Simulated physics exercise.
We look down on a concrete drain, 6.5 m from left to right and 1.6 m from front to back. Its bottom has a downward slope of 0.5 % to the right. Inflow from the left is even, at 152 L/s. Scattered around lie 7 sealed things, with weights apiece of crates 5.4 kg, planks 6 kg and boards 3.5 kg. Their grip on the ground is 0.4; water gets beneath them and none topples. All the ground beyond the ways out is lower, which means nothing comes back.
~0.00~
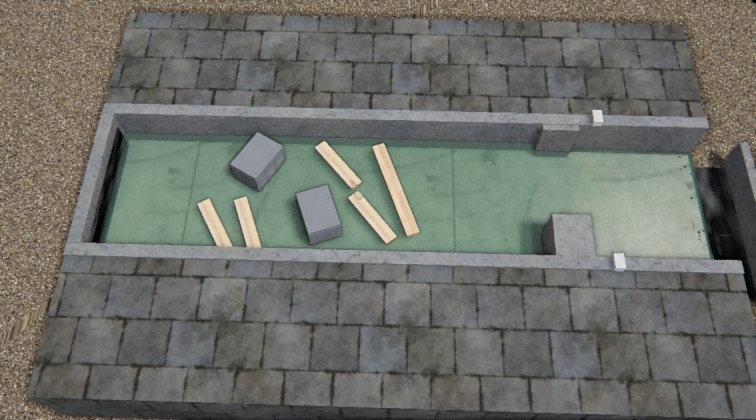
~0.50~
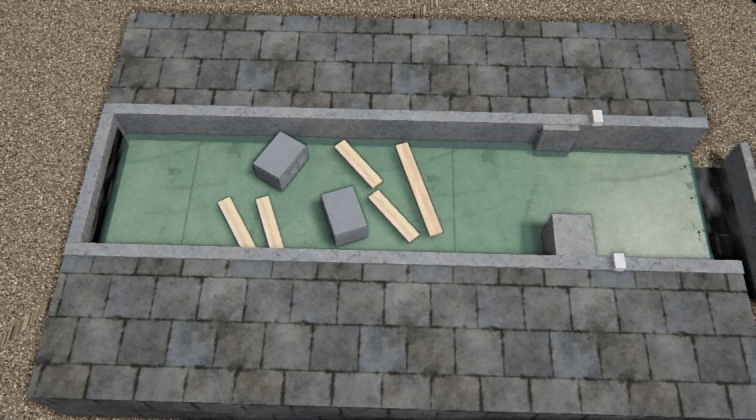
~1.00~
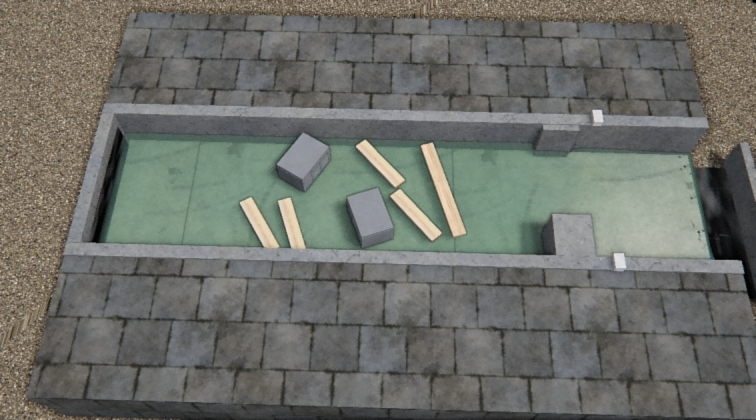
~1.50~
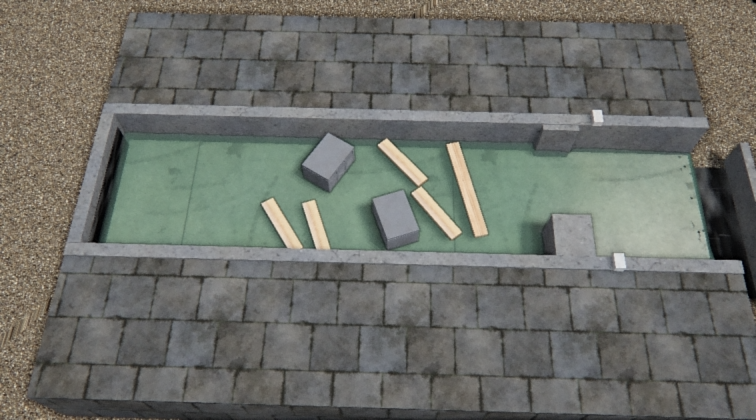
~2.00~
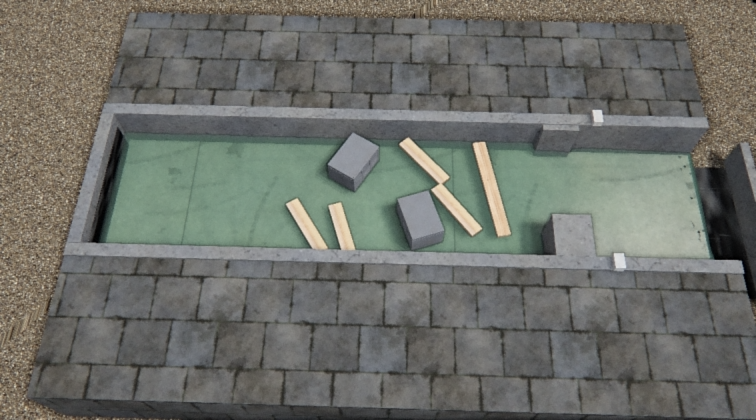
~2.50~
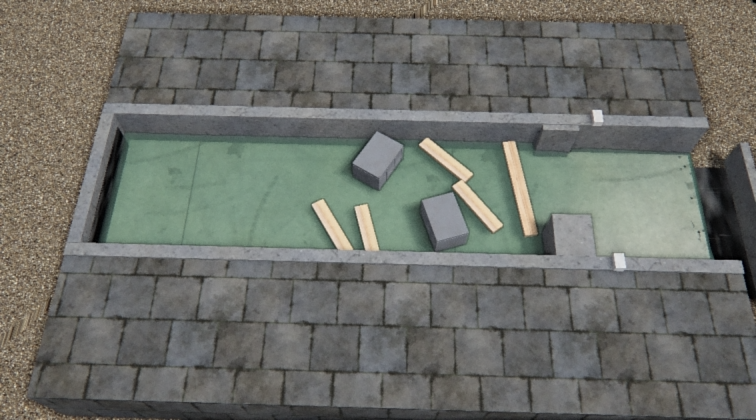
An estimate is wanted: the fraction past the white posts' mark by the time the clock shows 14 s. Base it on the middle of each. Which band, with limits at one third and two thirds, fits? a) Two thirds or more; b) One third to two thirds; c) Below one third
(c) Below one third.
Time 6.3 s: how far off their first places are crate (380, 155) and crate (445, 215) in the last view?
That comes to 250 cm for the first and 200 cm for the second.
After 3.5 s 0 of 7 are over the mark; 7 afloat.
After 6.3 s 0 of 7 are over the mark; 7 afloat.
After 10.0 s 0 of 7 are over the mark; 7 afloat.
After 14.0 s 0 of 7 are over the mark; 7 afloat.
